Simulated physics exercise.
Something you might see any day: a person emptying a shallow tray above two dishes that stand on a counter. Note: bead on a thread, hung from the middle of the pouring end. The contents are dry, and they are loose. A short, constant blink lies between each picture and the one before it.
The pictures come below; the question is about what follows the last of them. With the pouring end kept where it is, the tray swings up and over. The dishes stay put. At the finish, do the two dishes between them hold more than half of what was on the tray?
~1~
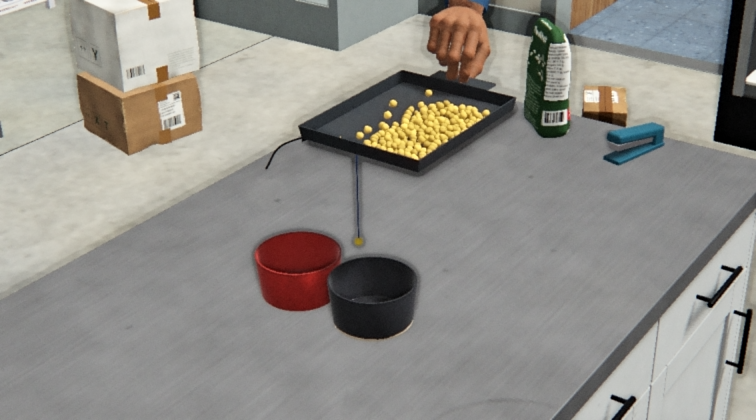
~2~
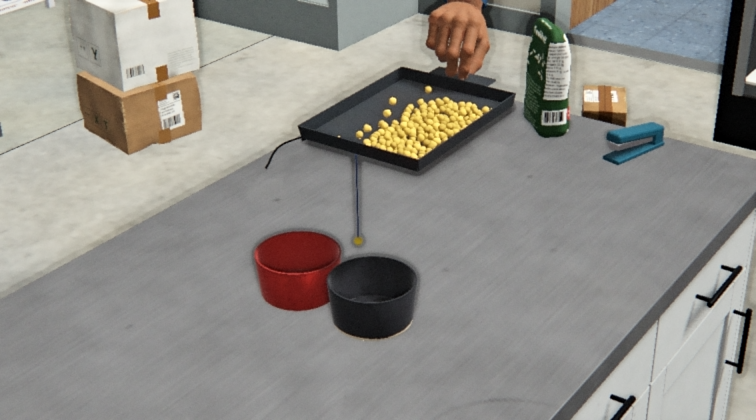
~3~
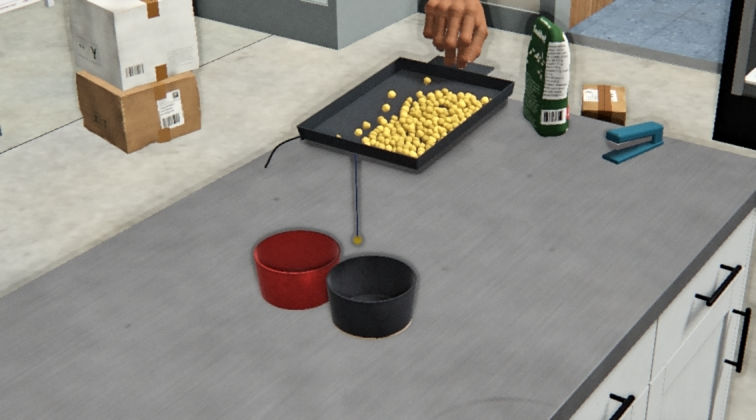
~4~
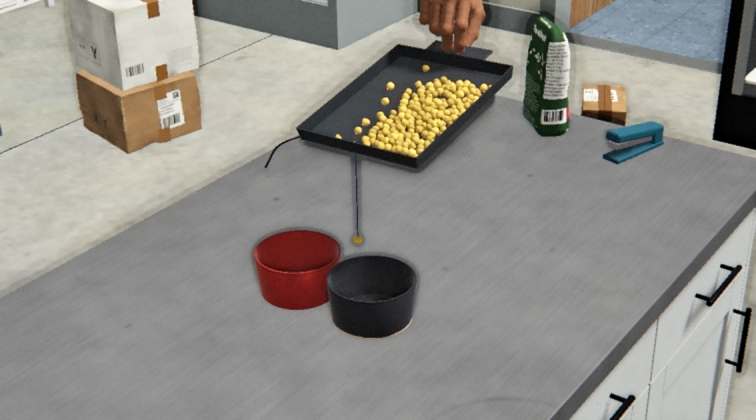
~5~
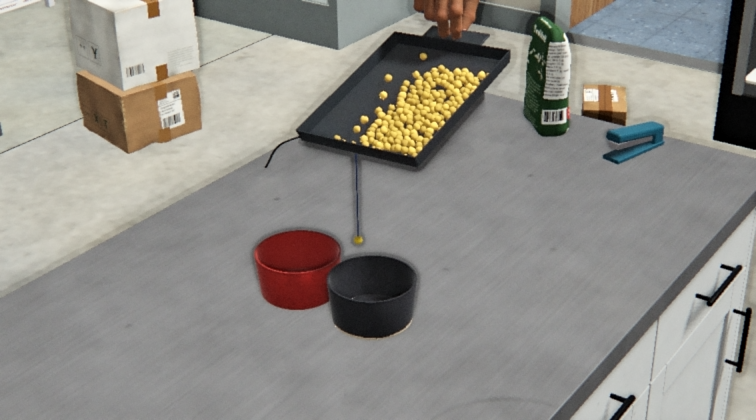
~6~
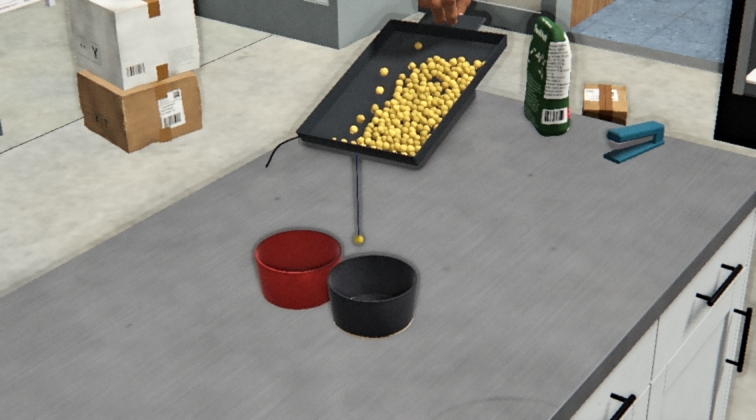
Yes.
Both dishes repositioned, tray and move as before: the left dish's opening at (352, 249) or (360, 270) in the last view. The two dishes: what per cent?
I'd expect some 20 percent, and then some 30 percent.
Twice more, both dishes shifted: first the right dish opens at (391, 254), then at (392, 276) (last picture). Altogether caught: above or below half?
The first place gets a lesser share, the second the greater share.
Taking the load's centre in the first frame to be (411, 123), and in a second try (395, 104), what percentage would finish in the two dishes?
First case around 90 %, second case around 90 %.
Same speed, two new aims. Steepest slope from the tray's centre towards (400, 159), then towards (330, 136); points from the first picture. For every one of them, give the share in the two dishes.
70 % and 60 %, roughly.
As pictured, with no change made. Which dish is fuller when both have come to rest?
The fuller one is the one on the left.
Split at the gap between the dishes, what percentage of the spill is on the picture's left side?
Around 90 per cent, I reckon.
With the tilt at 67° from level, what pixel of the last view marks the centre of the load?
Look close to (364, 125) in the last picture.
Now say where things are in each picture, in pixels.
In the first frame, corners of the pouring end (301, 125) and (418, 159), level; middle of the load (420, 132), puffed corn balls; left dish (272, 287); right dish (346, 316); bead on its thread (359, 241).
In the second frame, corners of the pouring end (301, 125) and (418, 158), level; middle of the load (420, 130).
In the third frame, corners of the pouring end (300, 125) and (416, 157), tipped barely, lowest at the left corner; middle of the load (419, 125).
In the fourth frame, corners of the pouring end (299, 127) and (415, 156), tipped a little, lowest at the left corner; middle of the load (418, 119).
In the fifth frame, corners of the pouring end (299, 129) and (414, 156), tipped clearly, lowest at the left corner; middle of the load (416, 113).
In the sixth frame, corners of the pouring end (299, 131) and (414, 155), tipped clearly, lowest at the left corner; middle of the load (413, 108), about a tenth on the move; left dish (272, 285); right dish (346, 314).
Just after the last frame, tray tipped steeply; almost all on the tray; just a few in the left dish; just a few in the air.
A moment on, tray tipped past a quarter turn; roughly two thirds on the tray; just a few in the right dish; about a tenth in the left dish; just a few outside both; roughly a quarter in the air.
Further on, tray tipped past a quarter turn; roughly a quarter in the right dish; roughly two thirds in the left dish; roughly a quarter outside both.
When it is over, tray tipped past a quarter turn; roughly a quarter in the right dish; roughly two thirds in the left dish; roughly a quarter outside both.
